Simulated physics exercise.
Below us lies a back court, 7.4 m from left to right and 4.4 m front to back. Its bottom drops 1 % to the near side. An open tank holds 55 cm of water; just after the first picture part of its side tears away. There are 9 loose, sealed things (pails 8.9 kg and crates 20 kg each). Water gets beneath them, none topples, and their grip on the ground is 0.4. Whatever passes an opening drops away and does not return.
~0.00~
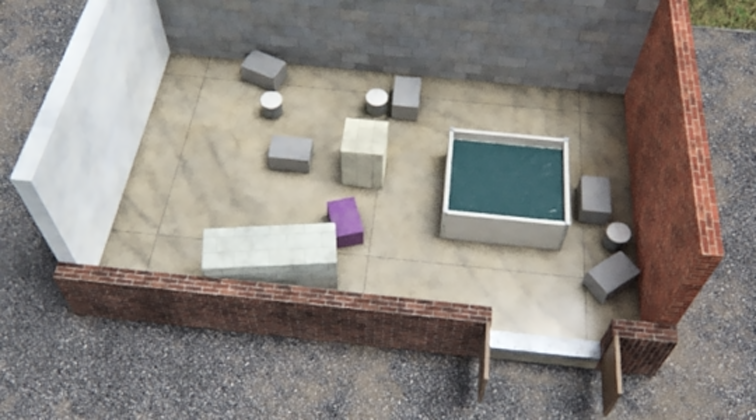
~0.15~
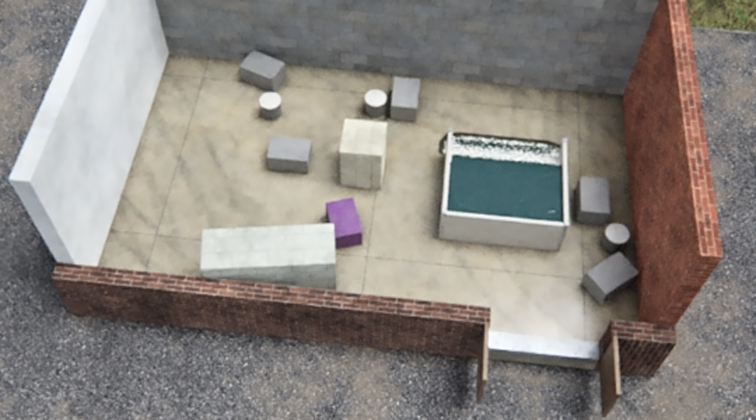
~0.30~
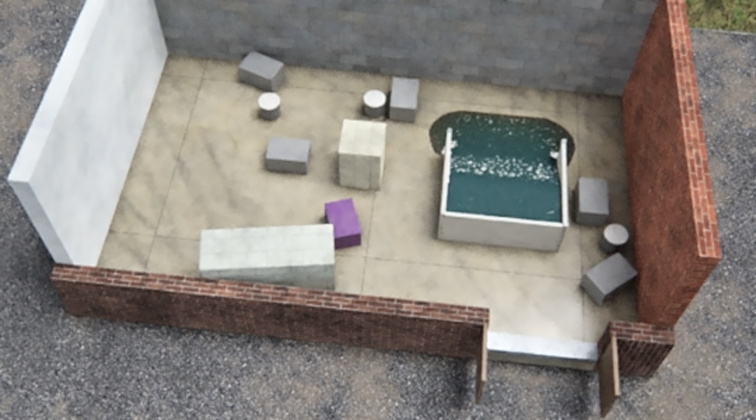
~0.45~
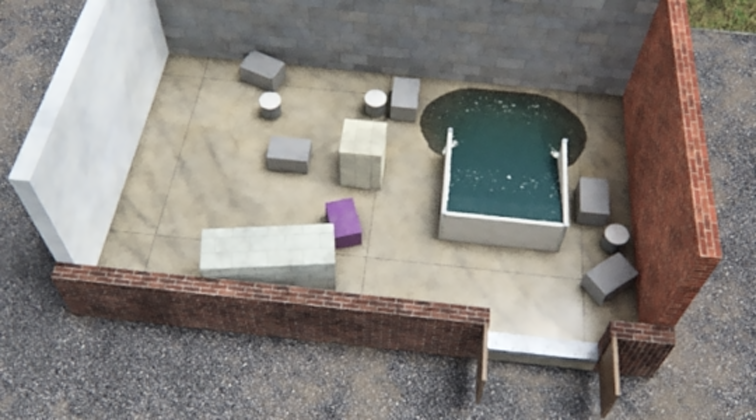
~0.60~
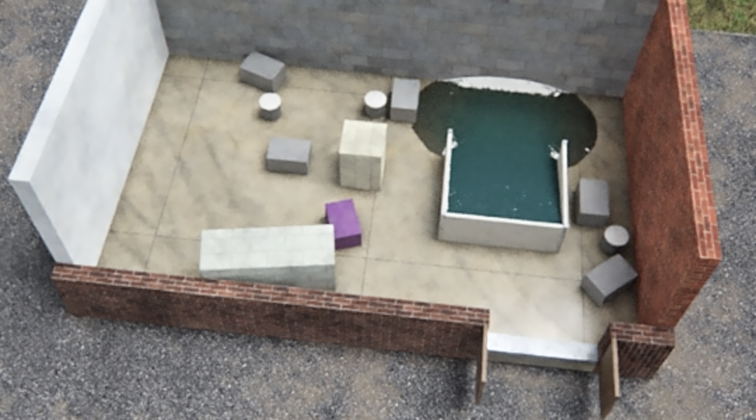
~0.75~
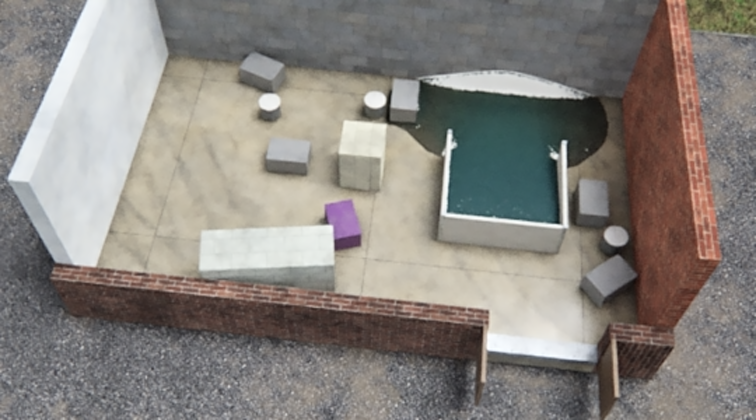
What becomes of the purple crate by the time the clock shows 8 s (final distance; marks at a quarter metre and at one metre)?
The purple crate barely shifts.
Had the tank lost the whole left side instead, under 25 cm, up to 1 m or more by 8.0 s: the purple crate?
In that case the purple crate travels far.
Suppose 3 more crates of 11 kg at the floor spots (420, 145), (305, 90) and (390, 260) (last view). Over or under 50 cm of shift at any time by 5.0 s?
In turn: Past it, more, short of it.
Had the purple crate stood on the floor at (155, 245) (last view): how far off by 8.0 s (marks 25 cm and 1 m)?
It barely shifts.
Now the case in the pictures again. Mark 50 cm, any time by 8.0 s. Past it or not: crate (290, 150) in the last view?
It is less.
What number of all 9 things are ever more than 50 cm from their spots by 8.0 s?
That makes 7.
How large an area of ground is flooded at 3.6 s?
Some 21 m2.
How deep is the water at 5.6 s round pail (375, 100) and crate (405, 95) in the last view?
About 1 and 3 cm.
After 1.6 s the purple crate is near (343, 219), 0.0 m from its start, aground; 0 of 9 are out; 0 afloat.
After 3.6 s the purple crate is near (343, 219), 0.0 m from its start, aground; 0 of 9 are out; 1 afloat.
After 5.6 s the purple crate is near (343, 219), 0.0 m from its start, aground; 1 of 9 are out; 1 afloat.
After 8.0 s the purple crate is near (343, 219), 0.0 m from its start, aground; 1 of 9 are out; 0 afloat.
